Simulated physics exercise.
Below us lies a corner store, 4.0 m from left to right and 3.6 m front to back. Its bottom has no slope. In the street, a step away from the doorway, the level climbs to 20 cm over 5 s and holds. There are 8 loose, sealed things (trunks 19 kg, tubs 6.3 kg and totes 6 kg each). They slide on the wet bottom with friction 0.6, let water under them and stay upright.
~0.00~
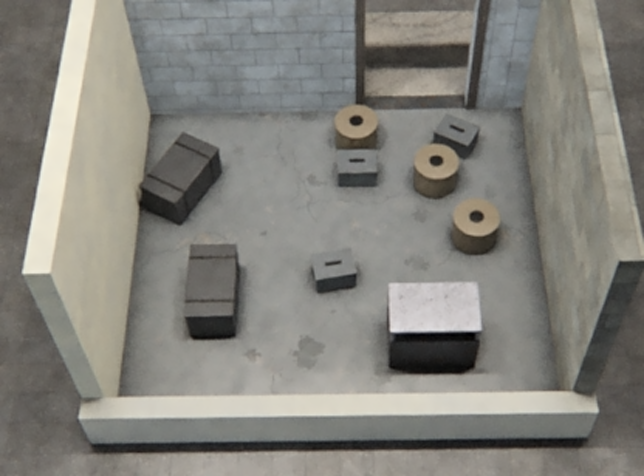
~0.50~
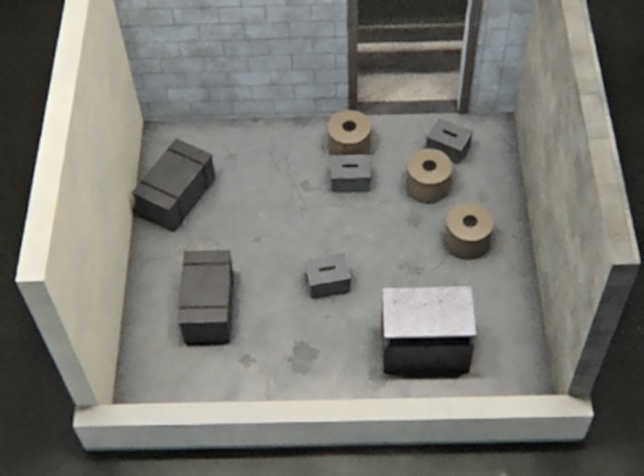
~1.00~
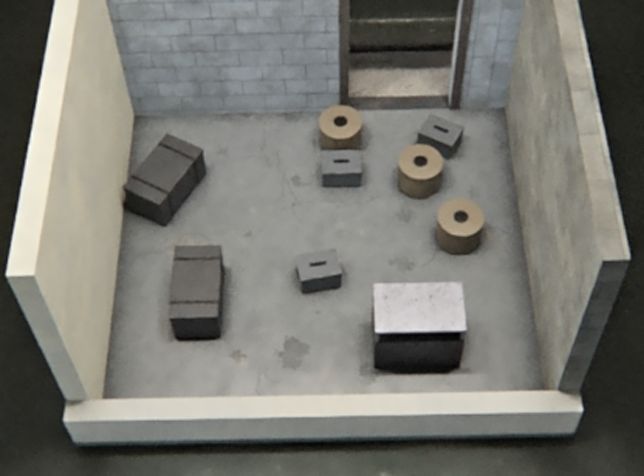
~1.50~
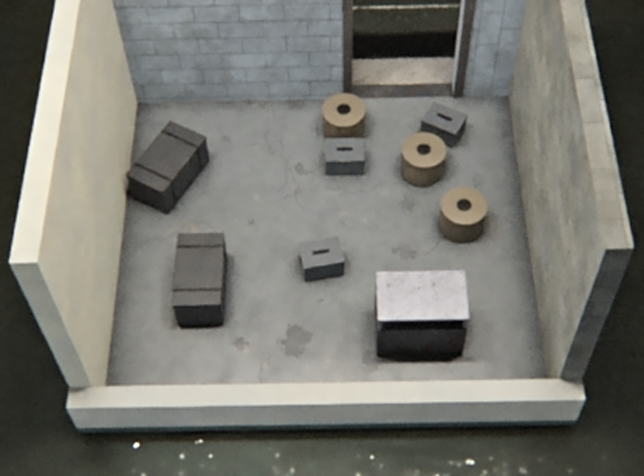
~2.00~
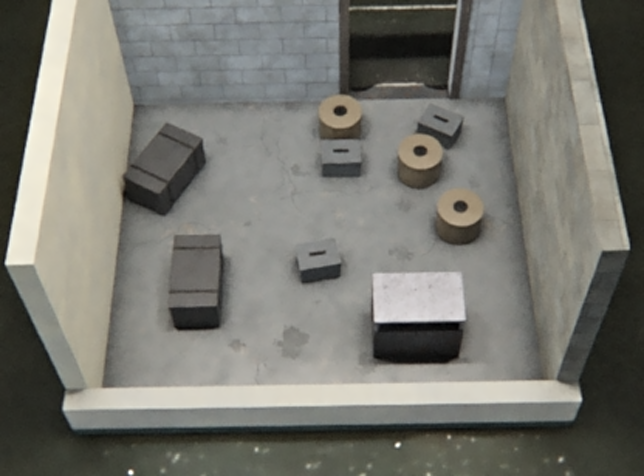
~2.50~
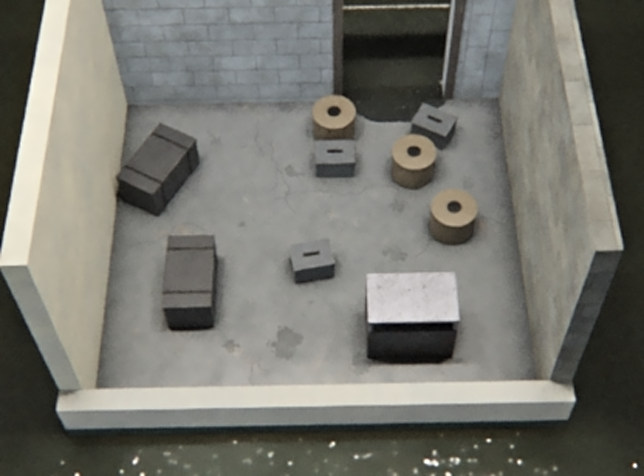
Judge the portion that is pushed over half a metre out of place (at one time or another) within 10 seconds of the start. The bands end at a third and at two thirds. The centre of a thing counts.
That comes to between one and two thirds.
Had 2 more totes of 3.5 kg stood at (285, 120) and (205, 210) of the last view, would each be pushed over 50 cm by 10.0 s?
In turn: Under, under.
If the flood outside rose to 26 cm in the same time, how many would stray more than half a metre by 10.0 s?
Then 6.
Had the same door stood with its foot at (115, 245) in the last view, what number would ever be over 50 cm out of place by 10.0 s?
Then 4.
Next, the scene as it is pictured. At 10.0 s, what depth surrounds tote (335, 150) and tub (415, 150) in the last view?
About 4 and 9 cm.
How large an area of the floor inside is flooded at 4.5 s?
Some 4.0 m2.
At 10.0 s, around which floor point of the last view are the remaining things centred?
Near (247, 280).
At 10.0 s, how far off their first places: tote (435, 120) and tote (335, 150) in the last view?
In turn: 300 cm, 60 cm.
After 3.5 s 0 of 8 are over 50 cm from their spots; 0 afloat.
After 4.5 s 1 of 8 are over 50 cm from their spots; 0 afloat.
After 7.0 s 5 of 8 are over 50 cm from their spots; 3 afloat.
After 10.0 s 5 of 8 are over 50 cm from their spots, and 5 have been at some point; 4 afloat.
